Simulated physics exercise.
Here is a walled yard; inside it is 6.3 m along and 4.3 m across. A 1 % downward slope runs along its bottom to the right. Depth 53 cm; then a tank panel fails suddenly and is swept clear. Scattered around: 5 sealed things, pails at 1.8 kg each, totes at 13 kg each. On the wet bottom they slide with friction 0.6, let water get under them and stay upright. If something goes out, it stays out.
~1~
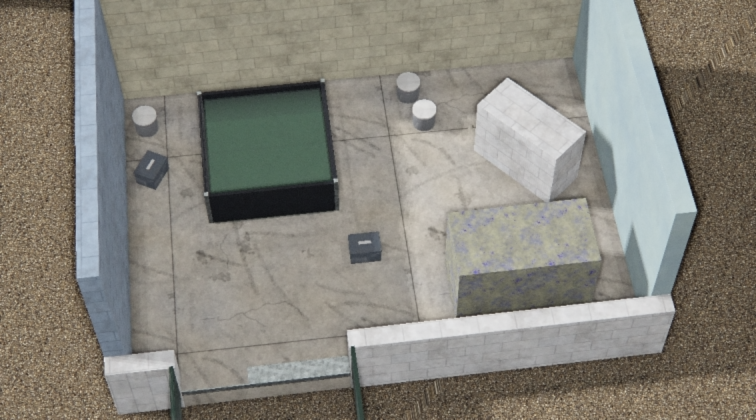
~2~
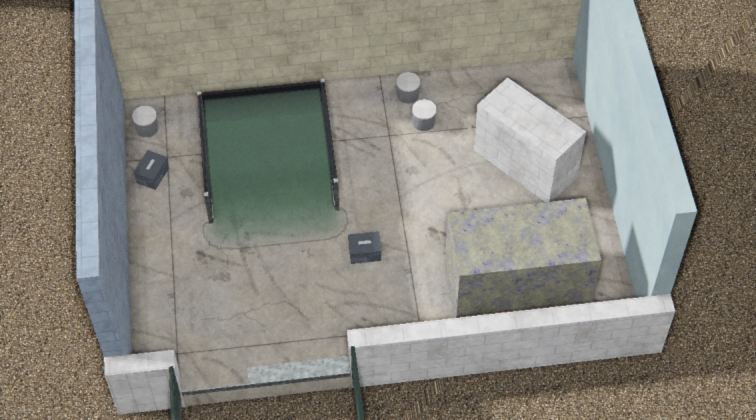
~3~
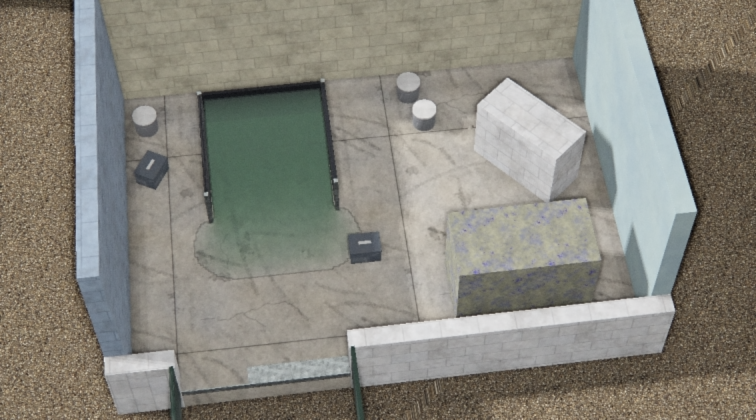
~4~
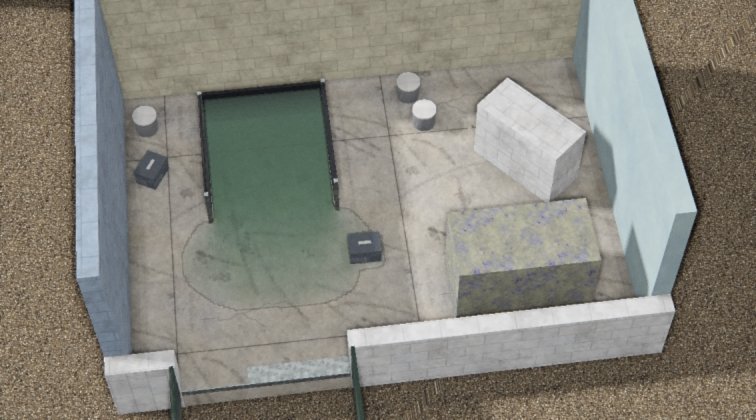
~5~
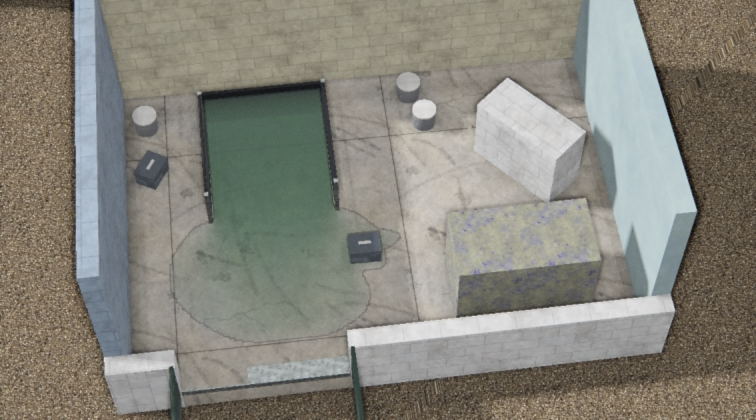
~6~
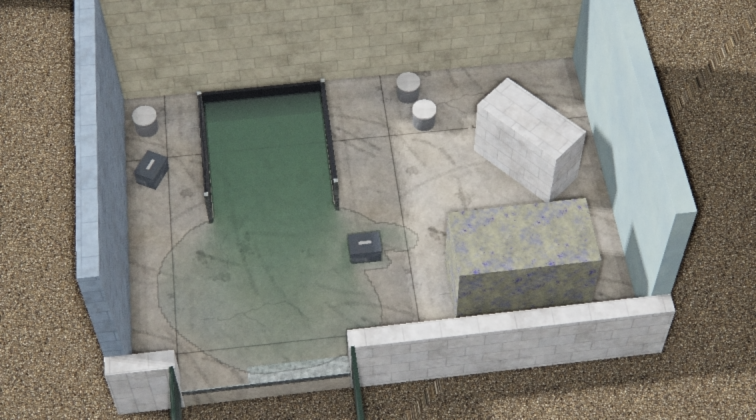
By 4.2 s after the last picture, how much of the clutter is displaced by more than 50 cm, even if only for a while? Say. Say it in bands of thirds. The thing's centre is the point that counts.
It falls short of a third.
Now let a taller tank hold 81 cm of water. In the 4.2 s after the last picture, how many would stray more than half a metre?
I count 1 of them in that case.
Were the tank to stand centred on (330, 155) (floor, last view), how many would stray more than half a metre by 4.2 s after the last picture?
Then 1.
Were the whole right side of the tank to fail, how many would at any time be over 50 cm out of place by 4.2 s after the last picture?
The answer then is 2.
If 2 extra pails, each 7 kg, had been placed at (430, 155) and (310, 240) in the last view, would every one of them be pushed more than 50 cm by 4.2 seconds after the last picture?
First stays inside, then goes beyond.
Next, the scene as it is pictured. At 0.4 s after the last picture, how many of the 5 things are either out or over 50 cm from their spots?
The number by then is 0.
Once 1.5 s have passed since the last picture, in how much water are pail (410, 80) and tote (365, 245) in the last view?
0 and 5 cm.
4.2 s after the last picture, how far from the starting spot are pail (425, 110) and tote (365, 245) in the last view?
The first ends 0 centimetres from its start and the second 80 centimetres.
Then, 0.4 s after the last picture 0 of 5 are over 50 cm from their spots; 0 afloat.
Then, 1.5 s after the last picture 1 of 5 are over 50 cm from their spots; 0 afloat.
Then, 2.8 s after the last picture 1 of 5 are over 50 cm from their spots; 0 afloat.
Then, 4.2 s after the last picture 1 of 5 are over 50 cm from their spots, and 1 have been at some point; 0 afloat.
